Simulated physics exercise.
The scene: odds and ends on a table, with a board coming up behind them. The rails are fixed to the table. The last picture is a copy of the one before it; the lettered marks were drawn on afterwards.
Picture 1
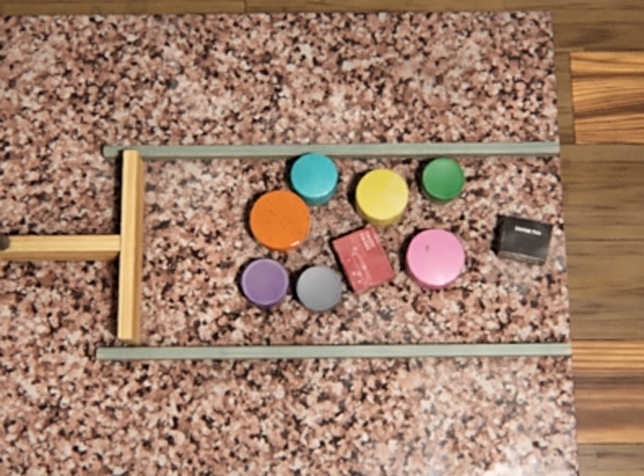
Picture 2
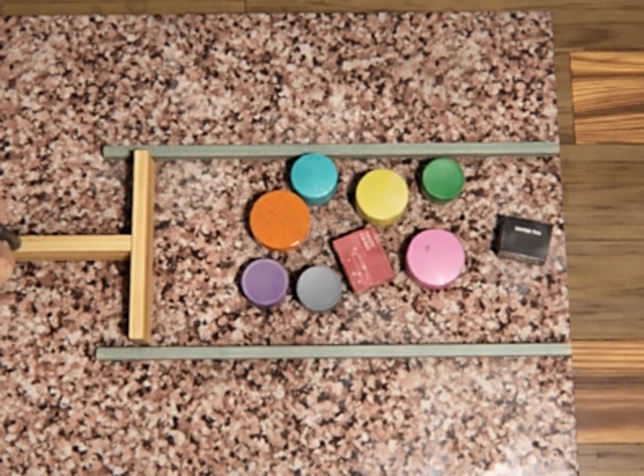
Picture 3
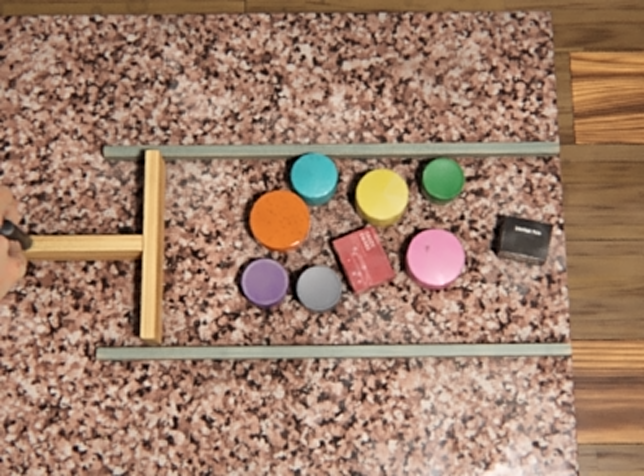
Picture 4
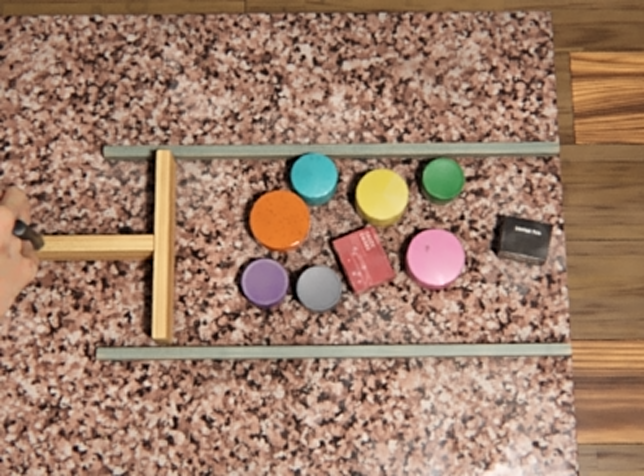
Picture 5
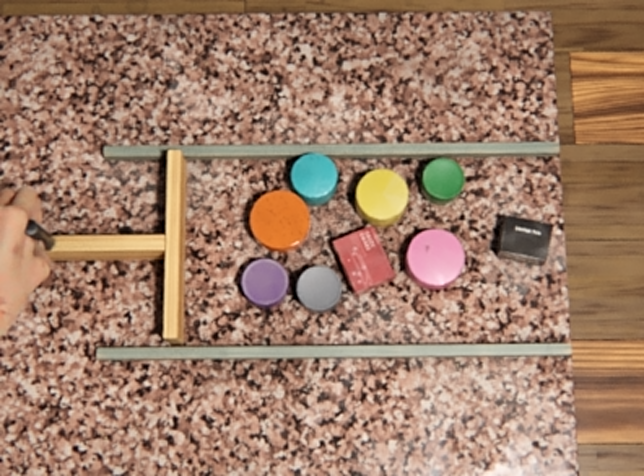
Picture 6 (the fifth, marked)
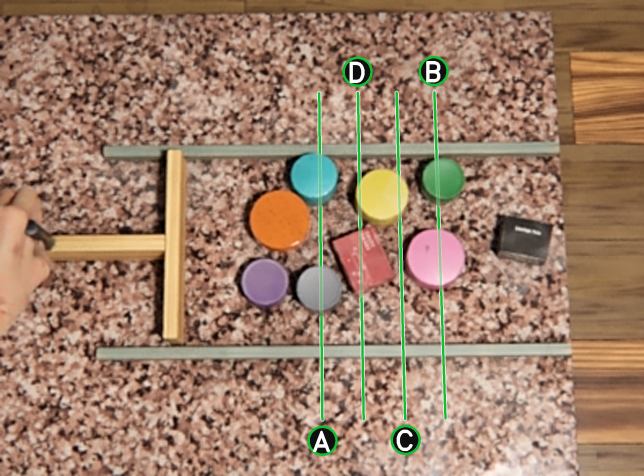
On a speckled tabletop, a hand slides a wooden T-shaped board slowly rightward between two rails, a short way toward a group of colourful round containers, a red box and a small black packet, which all stay still.
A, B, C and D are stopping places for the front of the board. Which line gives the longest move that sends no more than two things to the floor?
Line B.
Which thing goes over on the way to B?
The black packet goes over.
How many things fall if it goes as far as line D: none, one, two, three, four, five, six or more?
By then, none.
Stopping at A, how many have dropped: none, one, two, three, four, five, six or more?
In all, none.
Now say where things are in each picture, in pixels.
In the first picture, pink tin (434, 259); green jar (442, 182); yellow tin (382, 198).
In the second picture, board (138, 242); turquoise tin (314, 180).
In the third picture, board (150, 242); black packet (524, 241).
In the fourth picture, board (161, 242); grey jar (319, 291).
In the fifth picture, board (172, 242); pink tin (434, 259); green jar (442, 182); yellow tin (382, 198).
On the copy, A at (321, 251); B at (440, 250); C at (401, 250); D at (361, 251).
On B. First, board (270, 241); grey jar (343, 306); purple jar (302, 287).
Then, board (368, 240); black packet (539, 239); green jar (485, 173).
Finally, board (438, 240); black packet over the edge; green jar (553, 173); one fallen.
By contrast, A is within the limit but short; C is within the limit but short; D is within the limit but short.
